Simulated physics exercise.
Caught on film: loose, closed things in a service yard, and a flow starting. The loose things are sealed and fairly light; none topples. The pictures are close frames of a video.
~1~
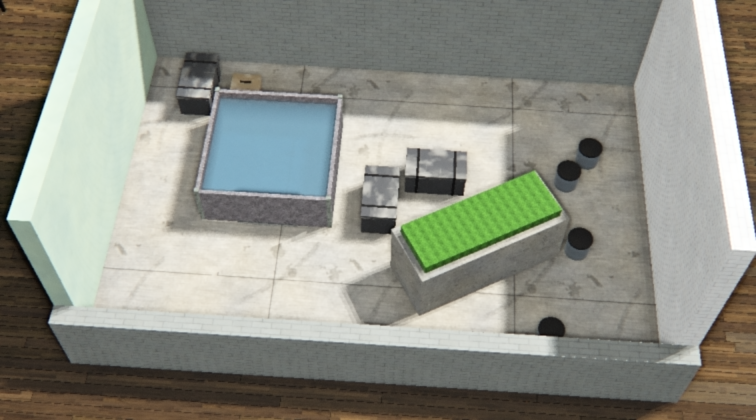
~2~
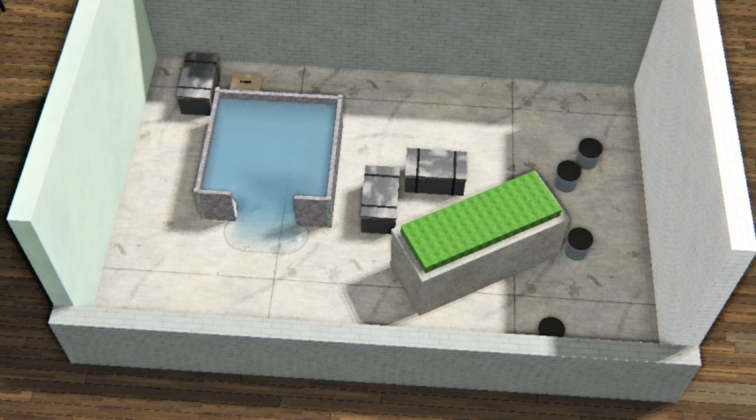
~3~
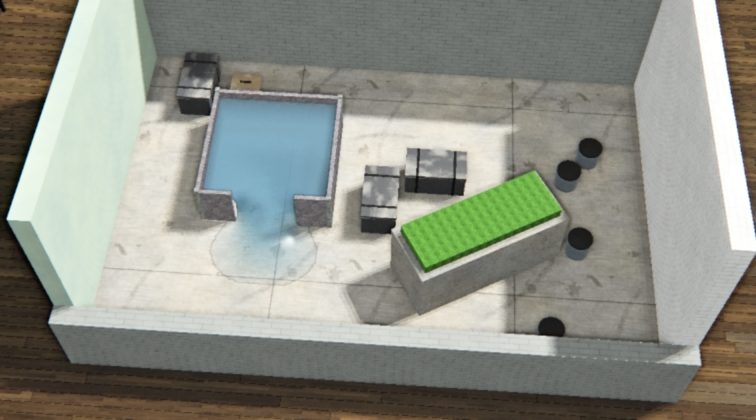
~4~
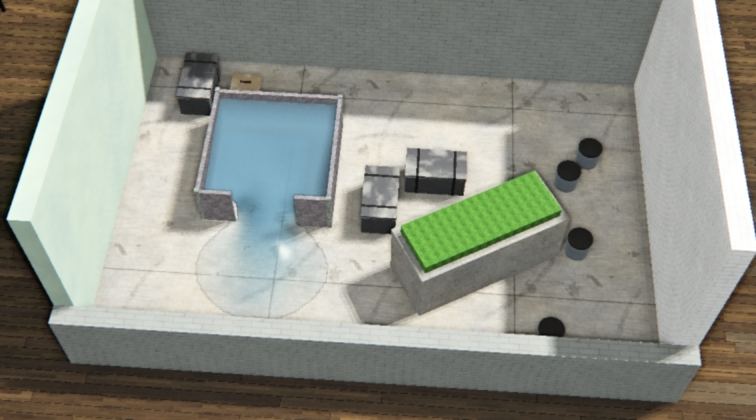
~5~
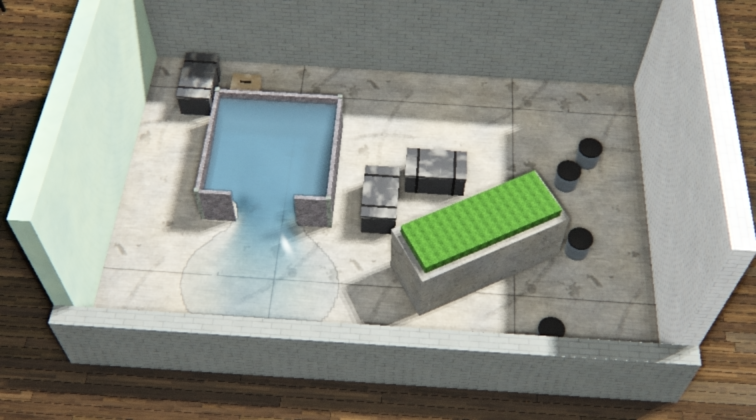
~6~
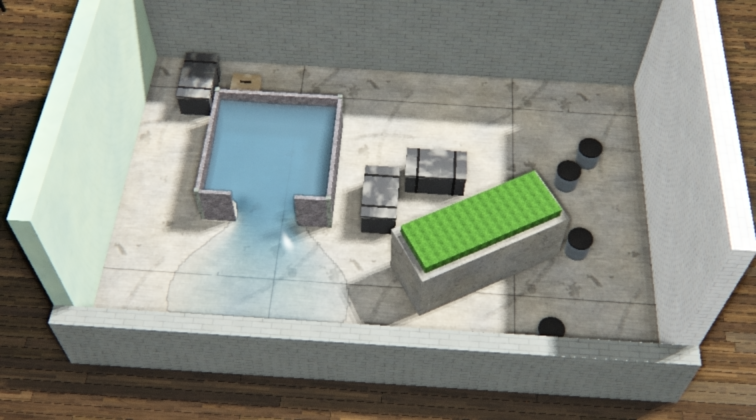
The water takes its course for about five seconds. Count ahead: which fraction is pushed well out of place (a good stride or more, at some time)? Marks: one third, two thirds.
Share: Under a third.
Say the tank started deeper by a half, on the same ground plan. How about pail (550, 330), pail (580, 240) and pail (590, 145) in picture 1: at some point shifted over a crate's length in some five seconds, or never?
As listed: Pushed that far, less than that, moved that far.
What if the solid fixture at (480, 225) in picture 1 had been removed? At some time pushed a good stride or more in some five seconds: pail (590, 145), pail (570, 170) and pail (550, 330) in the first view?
In that order: No, less than that, pushed that far.
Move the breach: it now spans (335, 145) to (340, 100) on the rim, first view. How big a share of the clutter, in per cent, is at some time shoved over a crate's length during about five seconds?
Some 40 per cent.
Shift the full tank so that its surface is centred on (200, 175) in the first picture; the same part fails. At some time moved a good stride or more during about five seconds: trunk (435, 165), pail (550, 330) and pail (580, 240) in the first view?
In that order: Swept aside, swept aside, never so far.
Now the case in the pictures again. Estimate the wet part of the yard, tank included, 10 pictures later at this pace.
Roughly 35 per cent.
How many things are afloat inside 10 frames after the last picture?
It comes to 0.
A moment on, 0 of 8 are well off their spots; 0 afloat.
Next, 0 of 8 are well off their spots; 0 afloat.
Later, 1 of 8 are well off their spots; 1 afloat.
In the end, 1 of 8 are well off their spots, and 1 have been at some point; 2 afloat.
